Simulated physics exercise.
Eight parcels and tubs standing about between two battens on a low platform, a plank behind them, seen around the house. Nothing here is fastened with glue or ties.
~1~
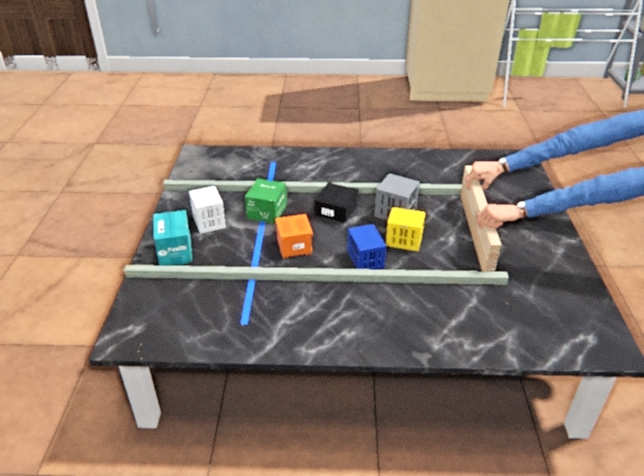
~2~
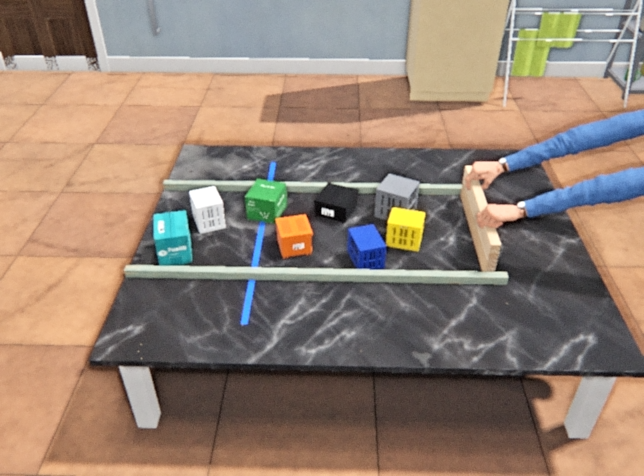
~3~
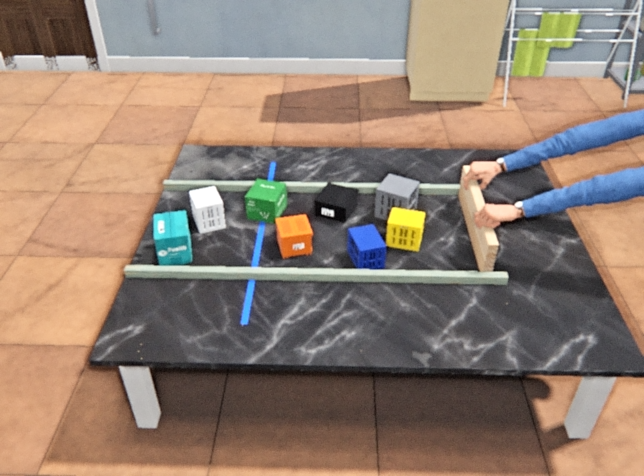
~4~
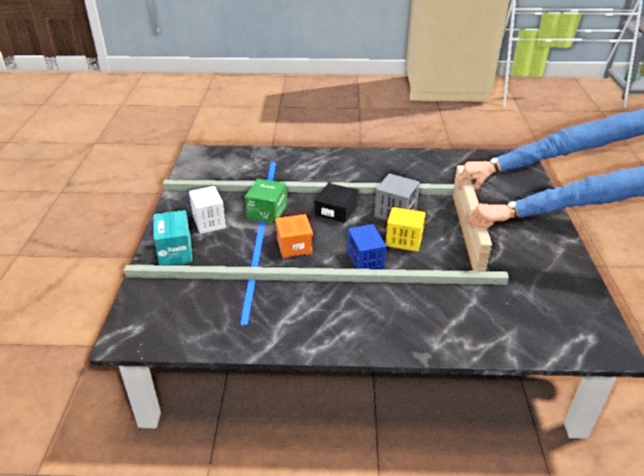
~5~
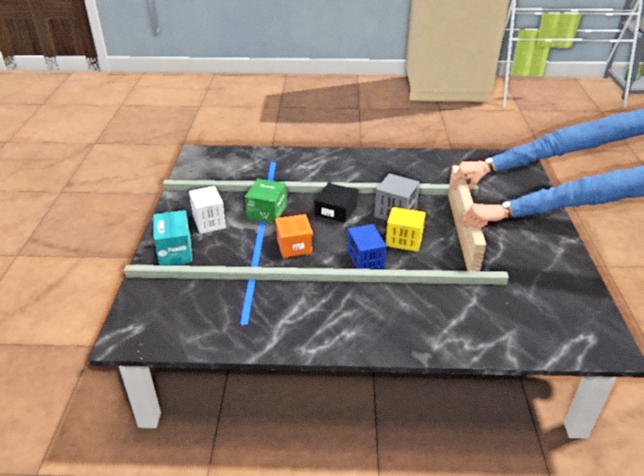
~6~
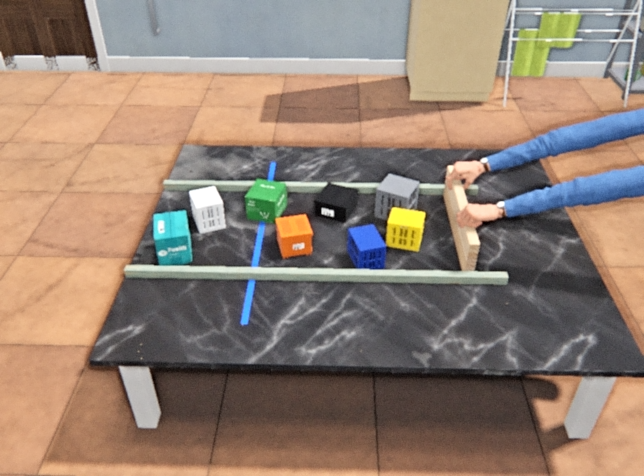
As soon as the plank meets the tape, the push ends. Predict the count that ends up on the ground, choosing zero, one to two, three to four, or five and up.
The count is zero.
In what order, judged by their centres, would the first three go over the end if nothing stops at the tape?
The order is the white crate, the green box, the turquoise parcel.
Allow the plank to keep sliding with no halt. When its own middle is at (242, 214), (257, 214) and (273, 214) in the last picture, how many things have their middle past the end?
First 1, then 1, finally 0.
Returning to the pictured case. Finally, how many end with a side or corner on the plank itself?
It's touching 3 at the end.
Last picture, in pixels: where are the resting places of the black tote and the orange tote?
First object about (216, 202); second object about (211, 234).
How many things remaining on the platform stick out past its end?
Count: 1.
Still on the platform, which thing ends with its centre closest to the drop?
Nearest at the end: The white crate.
Early on, none off yet; turquoise parcel at rest near (173, 239); white crate at rest near (207, 210); green box at rest near (267, 201).
Finally, the number that fall off is zero.
